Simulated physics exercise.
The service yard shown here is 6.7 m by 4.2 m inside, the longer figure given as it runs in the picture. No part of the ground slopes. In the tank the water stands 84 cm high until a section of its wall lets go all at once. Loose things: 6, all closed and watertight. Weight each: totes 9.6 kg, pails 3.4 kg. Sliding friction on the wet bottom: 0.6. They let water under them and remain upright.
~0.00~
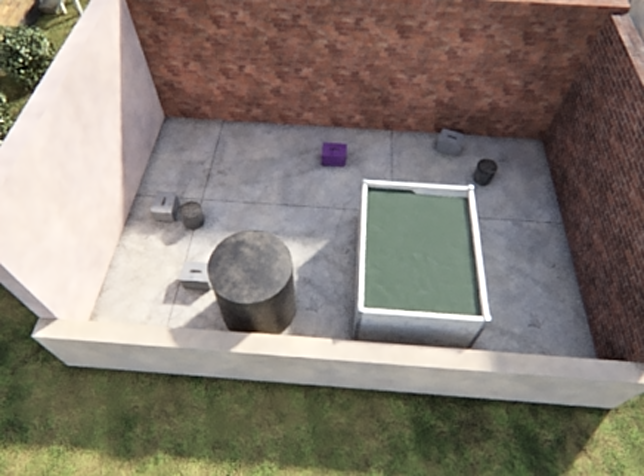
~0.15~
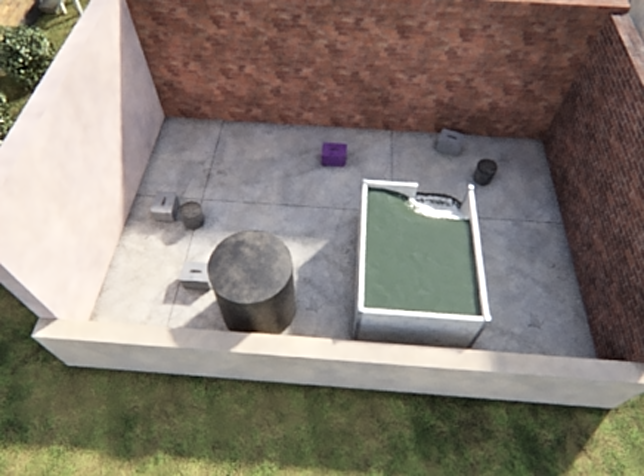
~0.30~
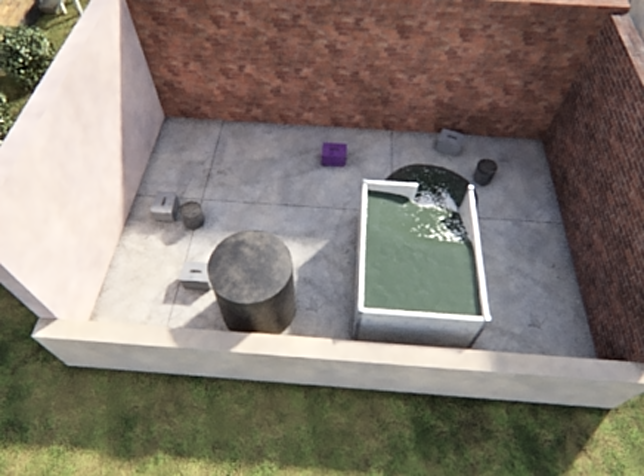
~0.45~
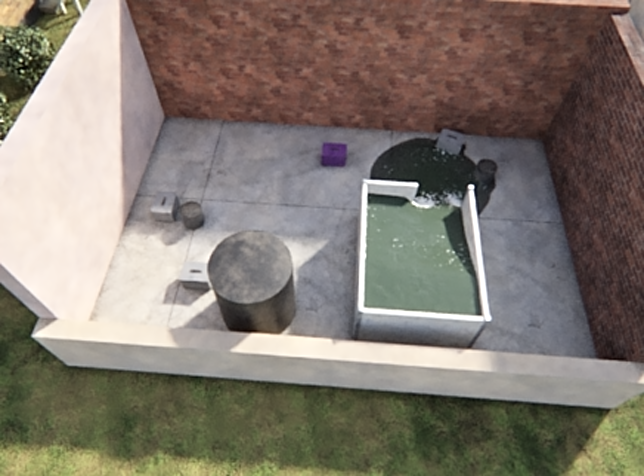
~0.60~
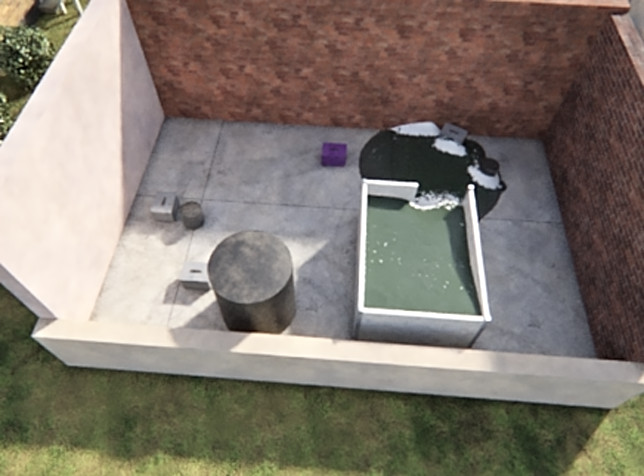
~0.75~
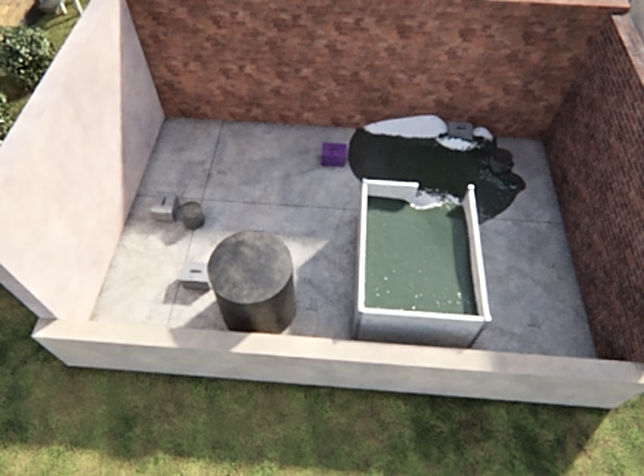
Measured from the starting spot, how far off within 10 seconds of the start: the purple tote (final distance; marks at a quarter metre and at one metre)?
The purple tote goes a moderate distance.
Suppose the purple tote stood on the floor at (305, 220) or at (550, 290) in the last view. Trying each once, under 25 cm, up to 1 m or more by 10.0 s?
Try one: It hardly moves. Try two: It is washed away.
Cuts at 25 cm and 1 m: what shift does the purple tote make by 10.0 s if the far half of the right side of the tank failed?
I'd expect the purple tote to have ended up far off.
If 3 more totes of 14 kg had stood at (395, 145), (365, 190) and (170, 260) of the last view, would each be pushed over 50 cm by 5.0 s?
Taking them in order: Far enough, not far enough and not far enough.
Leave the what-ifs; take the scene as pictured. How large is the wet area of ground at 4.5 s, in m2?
About 24 m2 is covered.
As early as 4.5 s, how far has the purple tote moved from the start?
Close to 50 cm.
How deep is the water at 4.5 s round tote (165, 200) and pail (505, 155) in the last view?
Some 6 cm at the first, some 18 cm at the second.
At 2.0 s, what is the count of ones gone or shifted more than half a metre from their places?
Result: 2.
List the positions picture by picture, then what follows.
The purple tote at (335, 150), on the bottom; water covers 2.8 m2; 0 of 6 have shifted, in the first picture.
The purple tote at (335, 150), on the bottom; 3.3 m2 under water; 0 of 6 have shifted, in the second picture.
The purple tote at (335, 150) rests on the ground; 4.2 m2 under water; 0 of 6 have shifted, in the third picture.
The purple tote at (335, 150) rests on the ground; 5.3 m2 under water; 0 of 6 have shifted, in the fourth picture.
The purple tote at (335, 150), on the bottom; water covers 6.3 m2; 1 of 6 have shifted, in the fifth picture.
The purple tote at (335, 150) rests on the ground; water covers 7.1 m2; 2 of 6 have shifted, in the sixth picture.
After 2.0 s the purple tote is near (334, 151), 0.0 m from its start, aground; 2 afloat.
After 4.5 s the purple tote is near (327, 170), 0.5 m from its start, aground; 1 afloat.
After 7.0 s the purple tote is near (327, 170), 0.5 m from its start, aground; 5 afloat.
After 10.0 s the purple tote is near (325, 168), 0.4 m from its start, aground; 4 afloat.
